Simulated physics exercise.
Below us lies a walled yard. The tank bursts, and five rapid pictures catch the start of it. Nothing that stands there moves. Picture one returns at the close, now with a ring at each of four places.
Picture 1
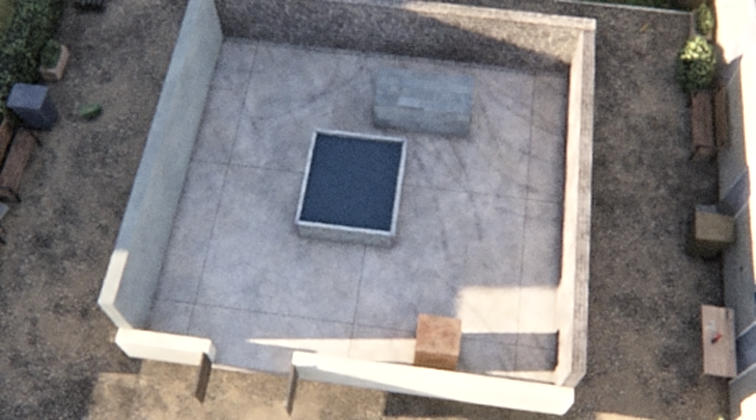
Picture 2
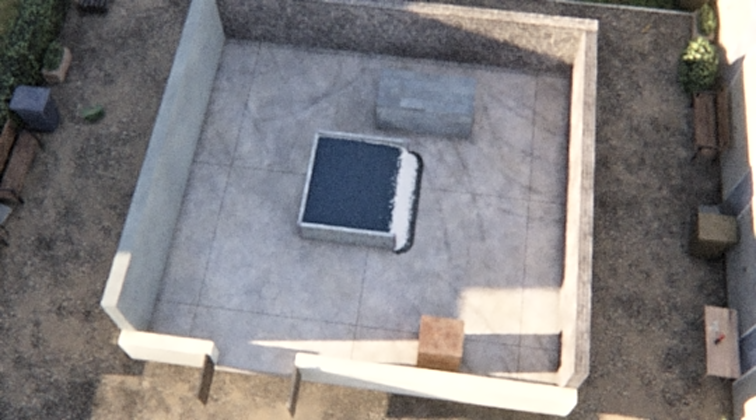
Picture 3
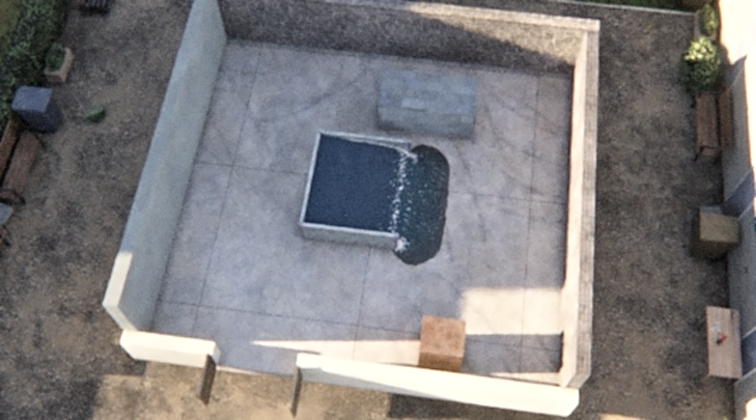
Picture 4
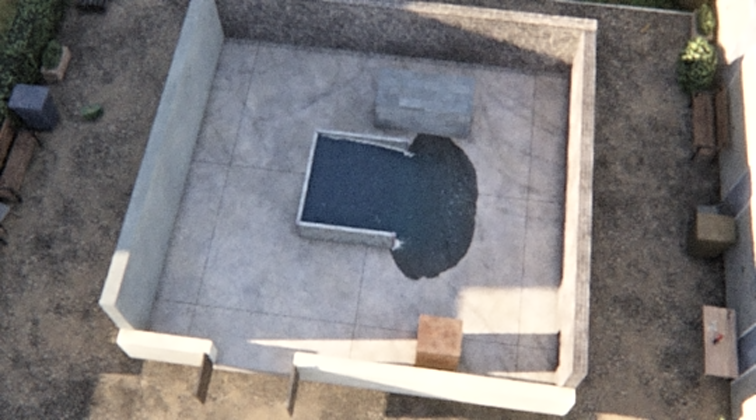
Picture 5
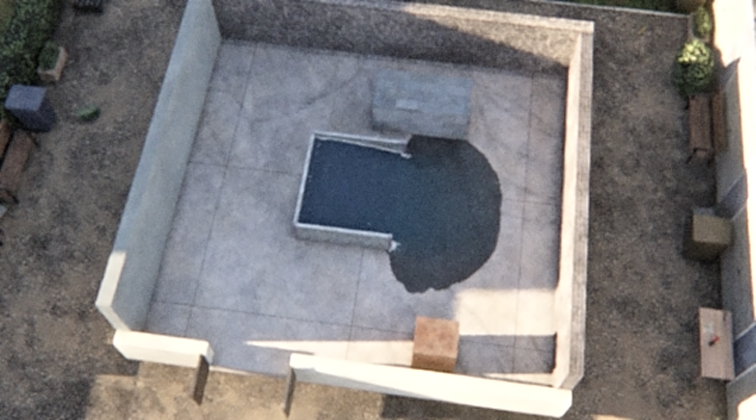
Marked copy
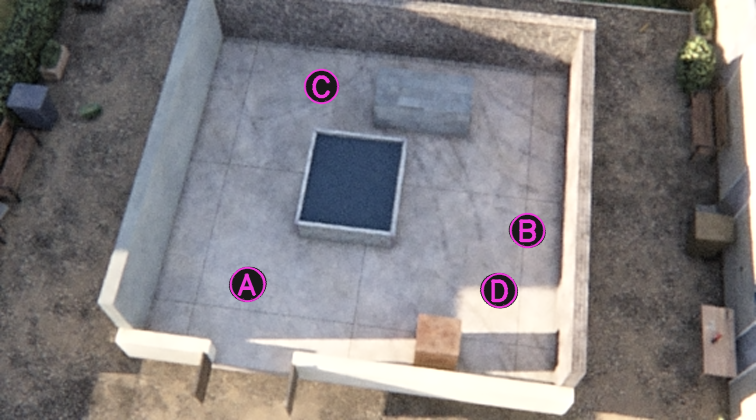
To begin with, a square tank full of dark water sits in a walled yard, near a grey block and a small brown box. Its right side opens and water pours out with white foam along the edge. The dark pool then spreads rightward across the pale floor in a widening, rounded shape.
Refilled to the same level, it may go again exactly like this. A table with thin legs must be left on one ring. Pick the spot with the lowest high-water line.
I would pick spot C.
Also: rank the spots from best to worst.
C, A, D, B.
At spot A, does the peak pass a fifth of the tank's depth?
No, less.
In magenta, A at (247, 284); B at (527, 230); C at (321, 86); D at (499, 290).
If A is chosen, the water peaks at about 15 % of the depth that stood in the tank.
If B is chosen, the water peaks at about 43 % of the depth that stood in the tank.
If C is chosen, the water peaks at about 5 % of the depth that stood in the tank.
If D is chosen, the water peaks at about 29 % of the depth that stood in the tank.
